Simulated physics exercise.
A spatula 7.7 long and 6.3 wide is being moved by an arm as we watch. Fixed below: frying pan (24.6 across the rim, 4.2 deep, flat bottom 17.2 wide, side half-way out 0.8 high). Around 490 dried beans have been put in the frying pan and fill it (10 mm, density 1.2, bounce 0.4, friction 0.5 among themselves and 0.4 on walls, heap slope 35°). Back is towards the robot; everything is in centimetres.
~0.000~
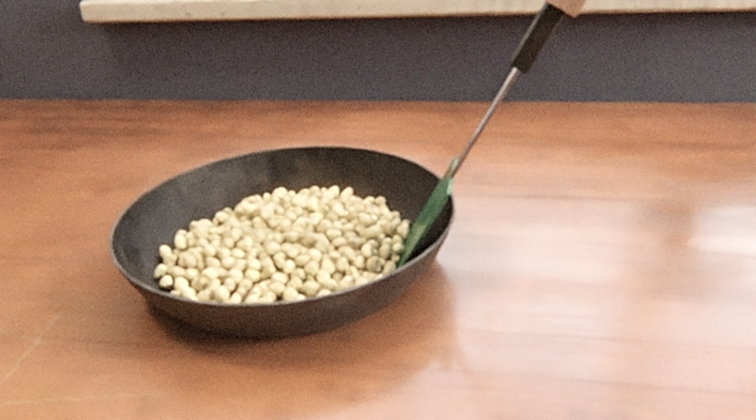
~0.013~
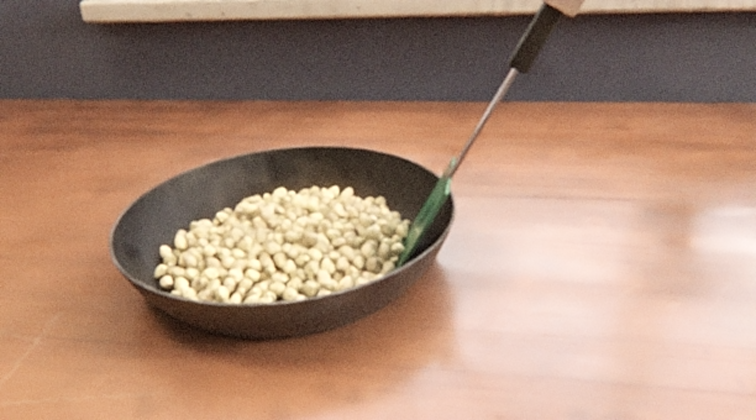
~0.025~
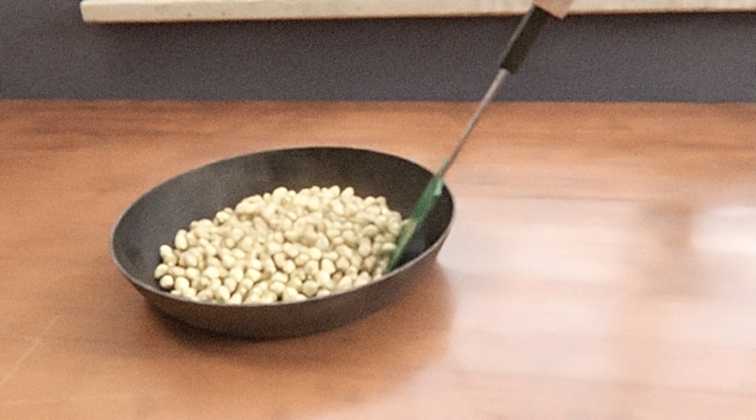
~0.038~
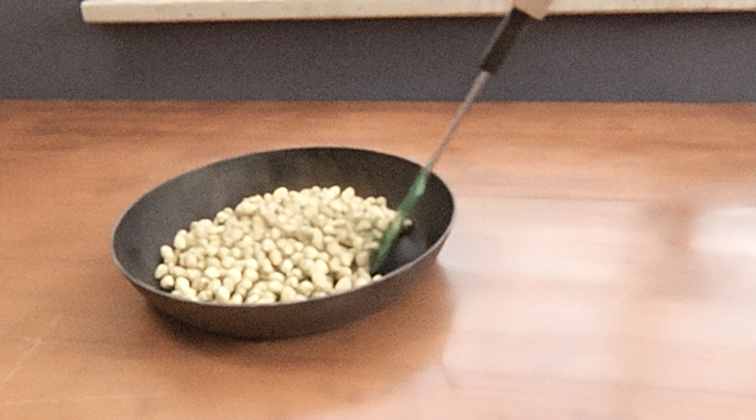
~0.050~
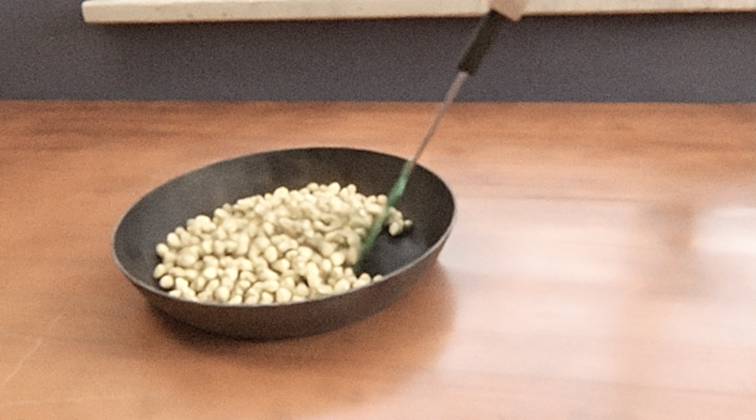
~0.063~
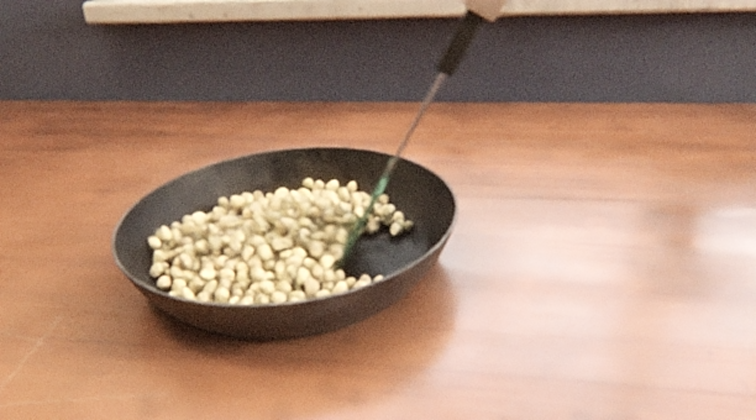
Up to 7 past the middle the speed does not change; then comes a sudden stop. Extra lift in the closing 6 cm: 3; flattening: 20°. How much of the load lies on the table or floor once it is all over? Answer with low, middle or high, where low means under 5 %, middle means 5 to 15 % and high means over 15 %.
Middle.
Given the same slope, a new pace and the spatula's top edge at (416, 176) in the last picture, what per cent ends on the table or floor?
About 0 percent.
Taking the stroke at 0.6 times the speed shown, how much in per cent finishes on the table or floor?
Something close to 0 per cent ends up on the table or floor.
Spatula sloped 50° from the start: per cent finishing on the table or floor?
Somewhere around 10 per cent would end on the table or floor.
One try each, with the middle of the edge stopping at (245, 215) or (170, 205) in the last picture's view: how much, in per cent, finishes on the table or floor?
First try roughly 0 percent, second roughly 15 percent.
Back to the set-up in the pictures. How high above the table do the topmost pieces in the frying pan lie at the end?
About 5.0 centimetres.
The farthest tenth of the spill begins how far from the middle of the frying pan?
That distance is around 40 cm.
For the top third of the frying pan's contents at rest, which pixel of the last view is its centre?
It is centred near (191, 224) in the last view.
By 0.09 s, sloping 61°, highest piece 5 above the table; 494 in the frying pan.
By 0.13 s, sloping 54°, highest piece 6 above the table; 494 in the frying pan.
By 0.34 s, sloping 41°, highest piece 5 above the table; 459 in the frying pan, 32 on the table or floor, 3 on the blade or in flight.
By 1.39 s, sloping 41°, highest piece 5 above the table; 459 in the frying pan, 35 on the table or floor.
Final count, 459 in the frying pan, 35 on the table or floor. That is 7 % on the table or floor.
